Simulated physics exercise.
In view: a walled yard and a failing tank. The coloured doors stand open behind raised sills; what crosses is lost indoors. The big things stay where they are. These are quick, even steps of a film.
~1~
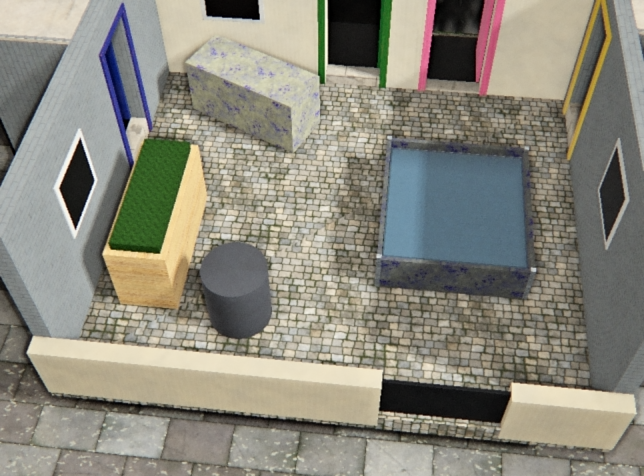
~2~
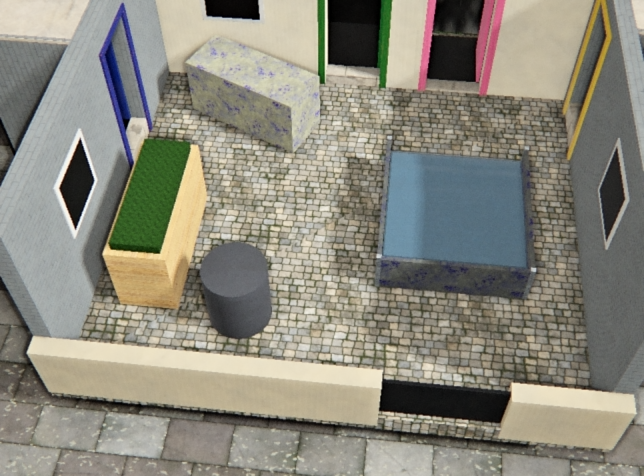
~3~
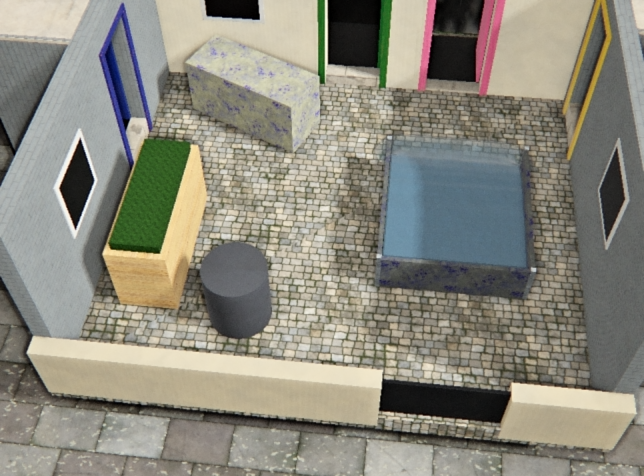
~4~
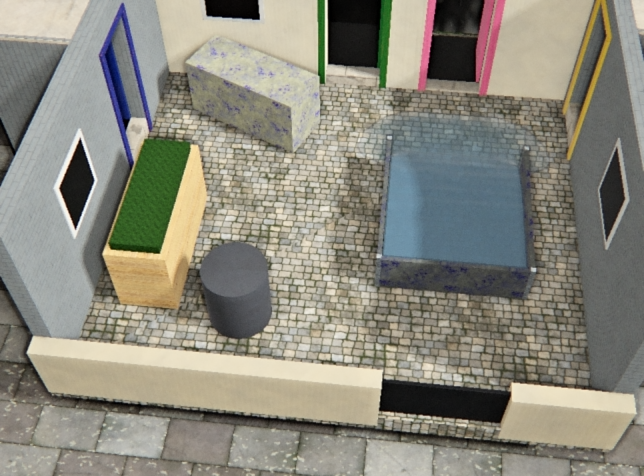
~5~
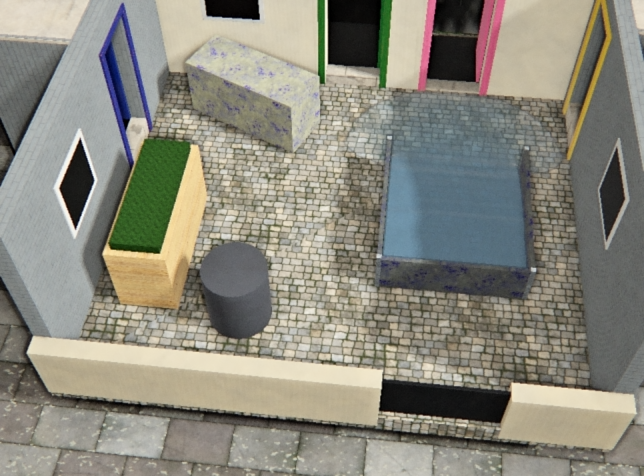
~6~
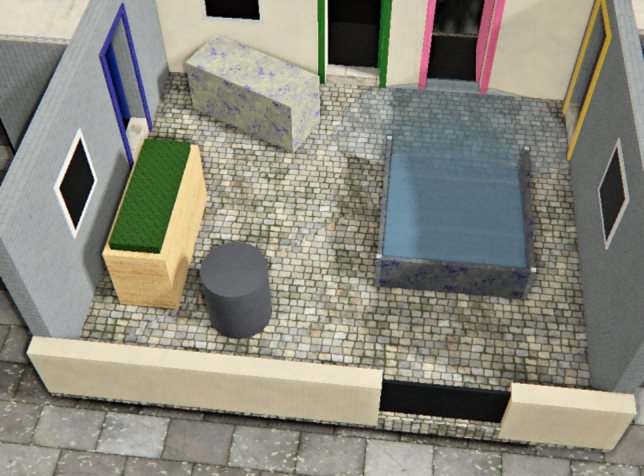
A walled, stone-paved yard is seen from above, with a low cream wall in front, an opening towards its right, and blue, green, pink and yellow door surrounds. An open tank of blue water stands at right, with a speckled block at back left, a green-topped wooden box at left and a grey cylinder nearby. Water pours over the tank's far side and spreads across the paving towards the back wall, while the camera stays still.
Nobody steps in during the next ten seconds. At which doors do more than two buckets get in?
In the end: The yellow door holds within the limit; the pink door floods; the blue door holds within the limit; the green door holds within the limit.
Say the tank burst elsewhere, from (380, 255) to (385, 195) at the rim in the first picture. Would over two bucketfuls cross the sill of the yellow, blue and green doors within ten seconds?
One by one: Yellow door lets less in, blue door keeps below it, green door keeps below it.
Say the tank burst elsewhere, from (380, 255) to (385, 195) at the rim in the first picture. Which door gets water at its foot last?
That is the yellow door.
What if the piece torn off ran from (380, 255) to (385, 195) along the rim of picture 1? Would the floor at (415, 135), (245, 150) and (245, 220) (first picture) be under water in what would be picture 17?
One after the other: Free of water, under water, awash.
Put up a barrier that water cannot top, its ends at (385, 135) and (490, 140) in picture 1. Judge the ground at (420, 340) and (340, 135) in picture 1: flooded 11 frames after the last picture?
One after the other: Clear, awash.
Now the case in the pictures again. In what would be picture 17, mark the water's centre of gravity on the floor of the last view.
Close to (448, 172).
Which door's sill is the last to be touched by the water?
The blue one.
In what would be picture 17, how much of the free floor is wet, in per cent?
Close to 25 %.
A moment on, water covers 20 % of the floor; the yellow door wet at the sill, nothing in, the pink door far over two buckets in, the blue door not reached, the green door wet at the sill, nothing in.
Next, water covers 25 % of the floor; the yellow door wet at the sill, nothing in, the pink door far over two buckets in, the blue door not reached, the green door wet at the sill, nothing in.
Then, water covers 35 % of the floor; the yellow door wet at the sill, nothing in, the pink door far over two buckets in, the blue door not reached, the green door wet at the sill, nothing in.
Later, water covers 70 % of the floor; the yellow door wet at the sill, nothing in, the pink door far over two buckets in, the blue door wet at the sill, nothing in, the green door wet at the sill, nothing in.
In the end, water covers 90 % of the floor; the yellow door wet at the sill, nothing in, the pink door far over two buckets in, the blue door wet at the sill, nothing in, the green door wet at the sill, nothing in.
